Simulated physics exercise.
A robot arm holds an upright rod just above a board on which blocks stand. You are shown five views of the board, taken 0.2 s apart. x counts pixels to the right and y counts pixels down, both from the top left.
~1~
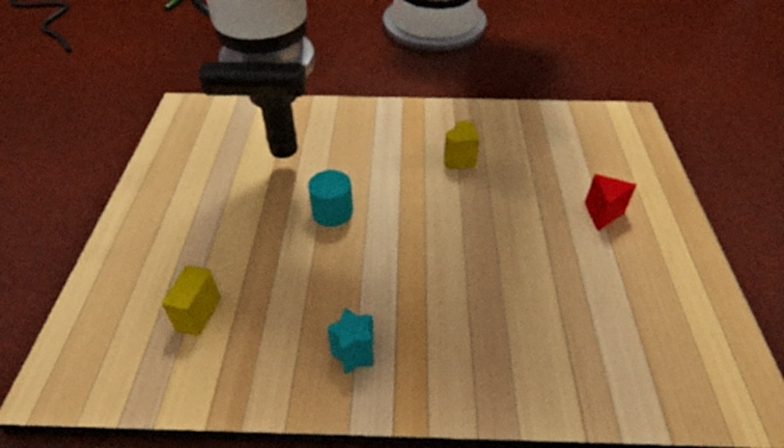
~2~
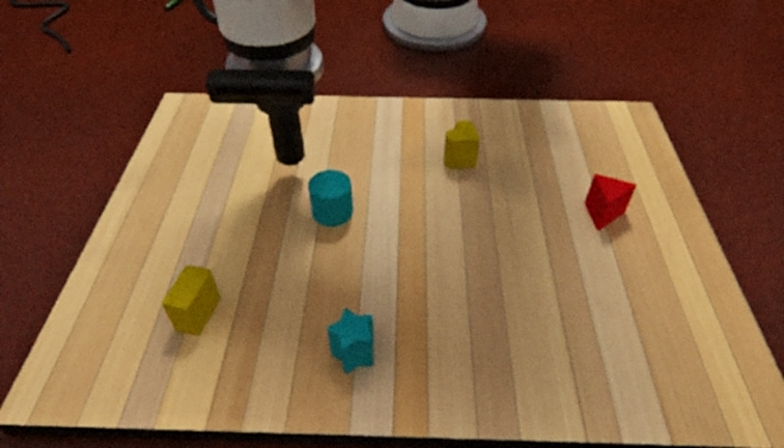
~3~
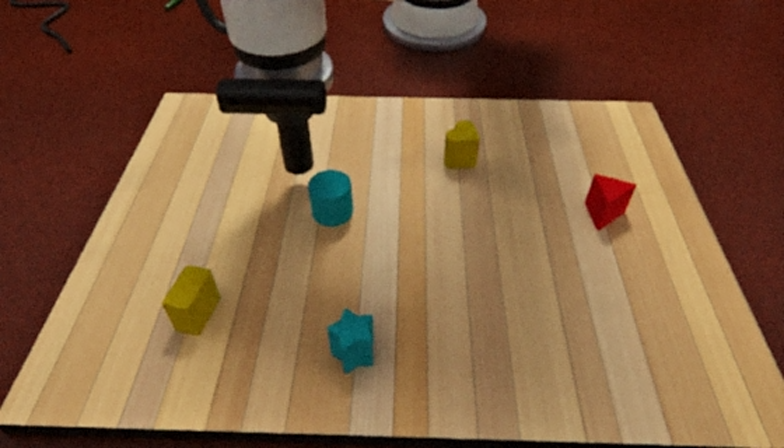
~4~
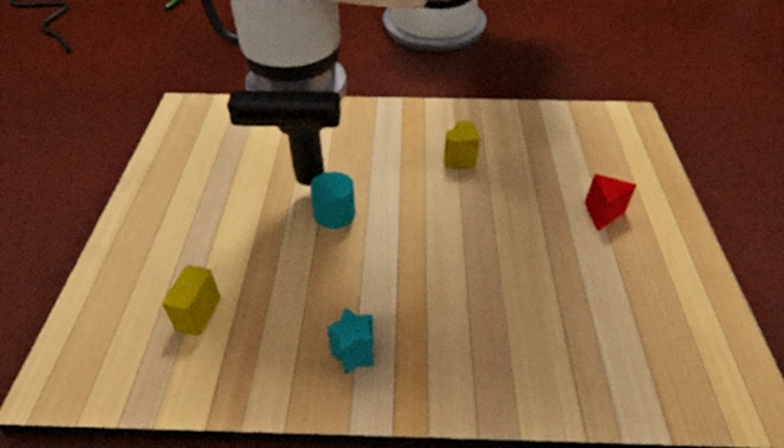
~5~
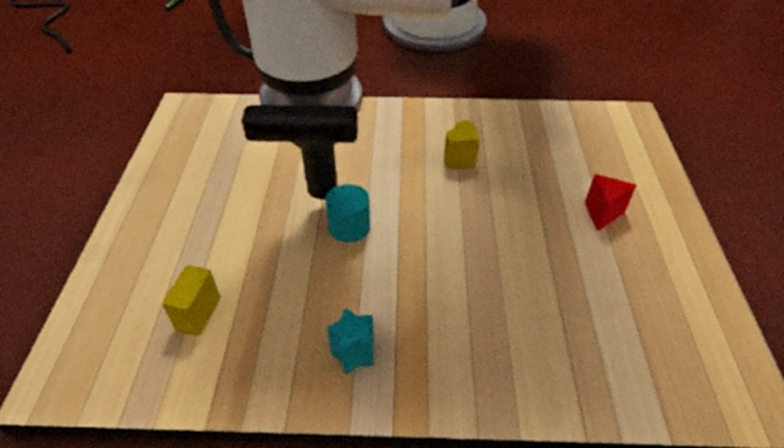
Robot arm moving a black rod down and rightward across a wooden board, then pushing a turquoise cylinder the same way.
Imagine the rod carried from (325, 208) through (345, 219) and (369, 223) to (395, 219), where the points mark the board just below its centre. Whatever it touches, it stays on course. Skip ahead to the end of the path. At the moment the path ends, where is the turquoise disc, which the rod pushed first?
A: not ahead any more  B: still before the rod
Option A.
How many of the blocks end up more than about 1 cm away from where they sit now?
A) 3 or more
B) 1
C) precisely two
I choose B.
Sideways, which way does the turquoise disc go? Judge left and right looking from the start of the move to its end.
Out to the right.
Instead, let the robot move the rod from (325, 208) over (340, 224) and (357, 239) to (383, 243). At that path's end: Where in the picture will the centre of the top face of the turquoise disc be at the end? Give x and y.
Its top centre lands on (412, 236).
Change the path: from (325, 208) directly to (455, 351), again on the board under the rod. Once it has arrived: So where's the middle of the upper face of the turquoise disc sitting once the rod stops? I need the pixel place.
Its top middle will sit at (447, 257).
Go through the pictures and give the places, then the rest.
Tip of the rod (284, 150), middles of tops, turquoise disc (330, 183), in the first picture.
Rod (291, 157), nothing pushed, in the second picture.
Rod (299, 166), nothing pushed, in the third picture.
Rod (310, 177), turquoise disc (332, 185), in the fourth picture.
Rod (323, 190), turquoise disc (347, 198), in the fifth picture.
What follows on the original path. Halfway along, rod (356, 205); turquoise disc (377, 217).
At the end, rod (395, 201); turquoise disc (385, 221).
